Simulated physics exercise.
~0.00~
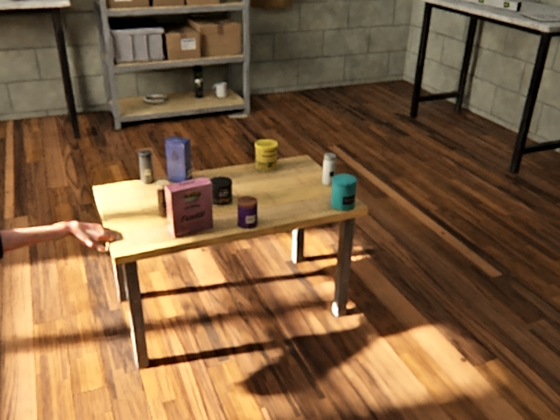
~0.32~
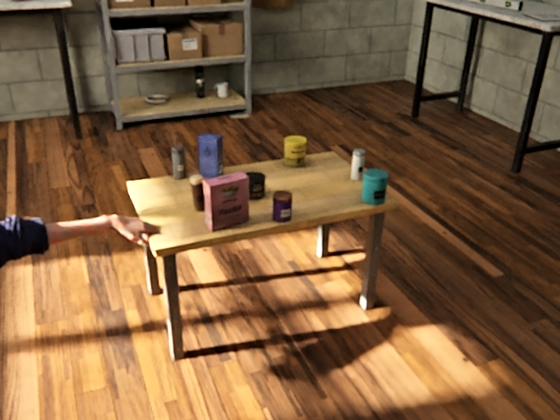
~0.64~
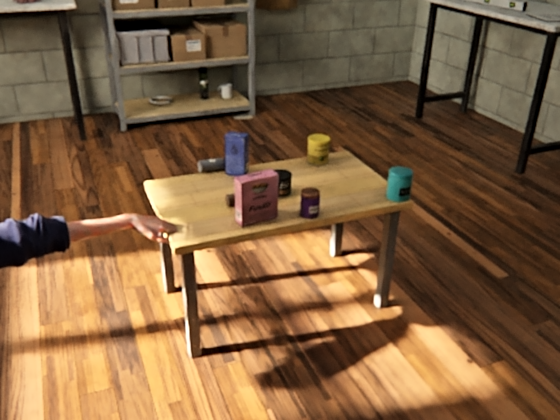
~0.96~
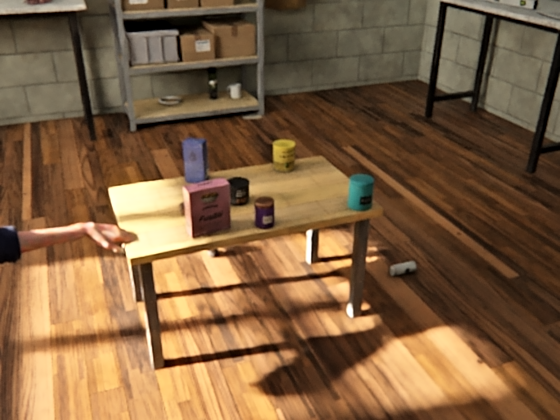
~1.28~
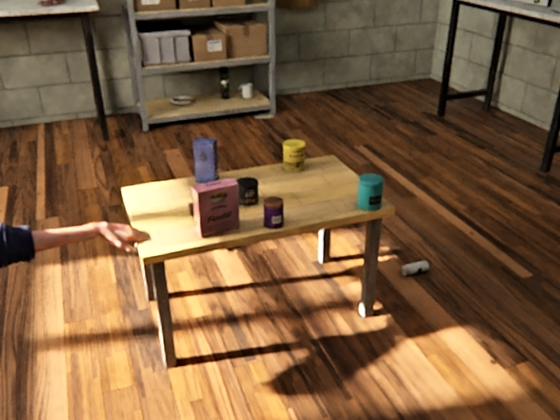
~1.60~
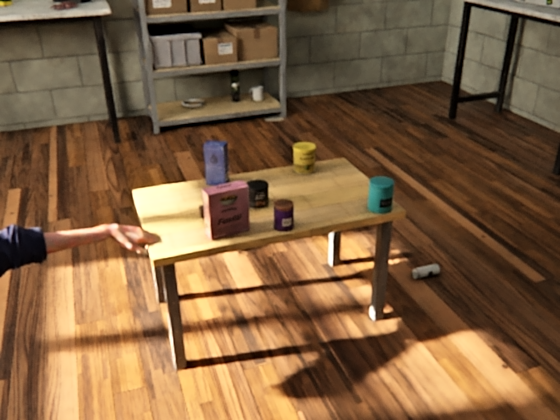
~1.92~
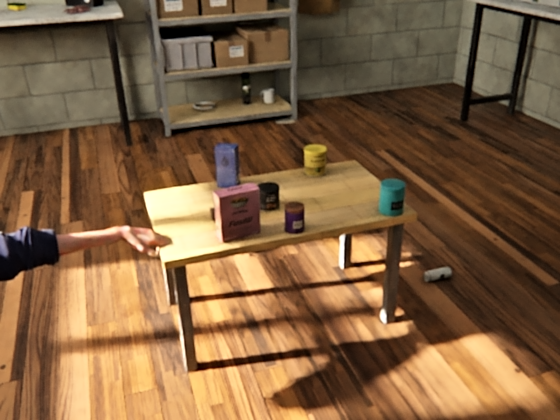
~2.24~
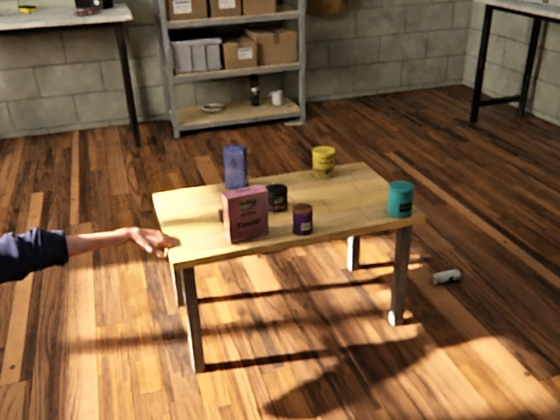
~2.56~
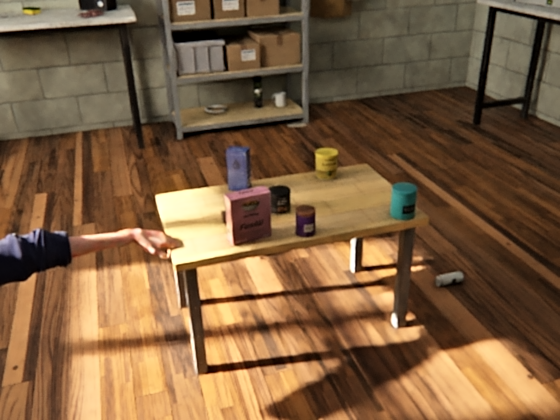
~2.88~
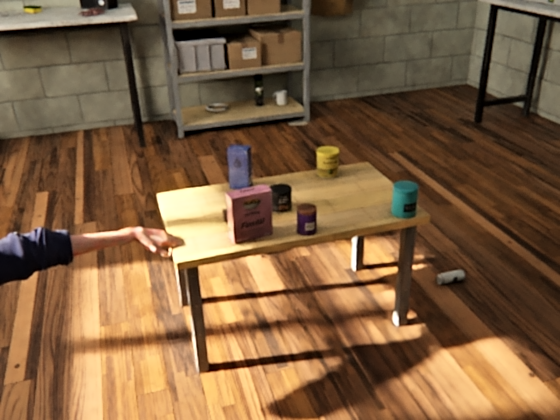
Workshop with wooden floor, a hand jerking a light table right then left, two small shakers falling off, the larger items staying upright.
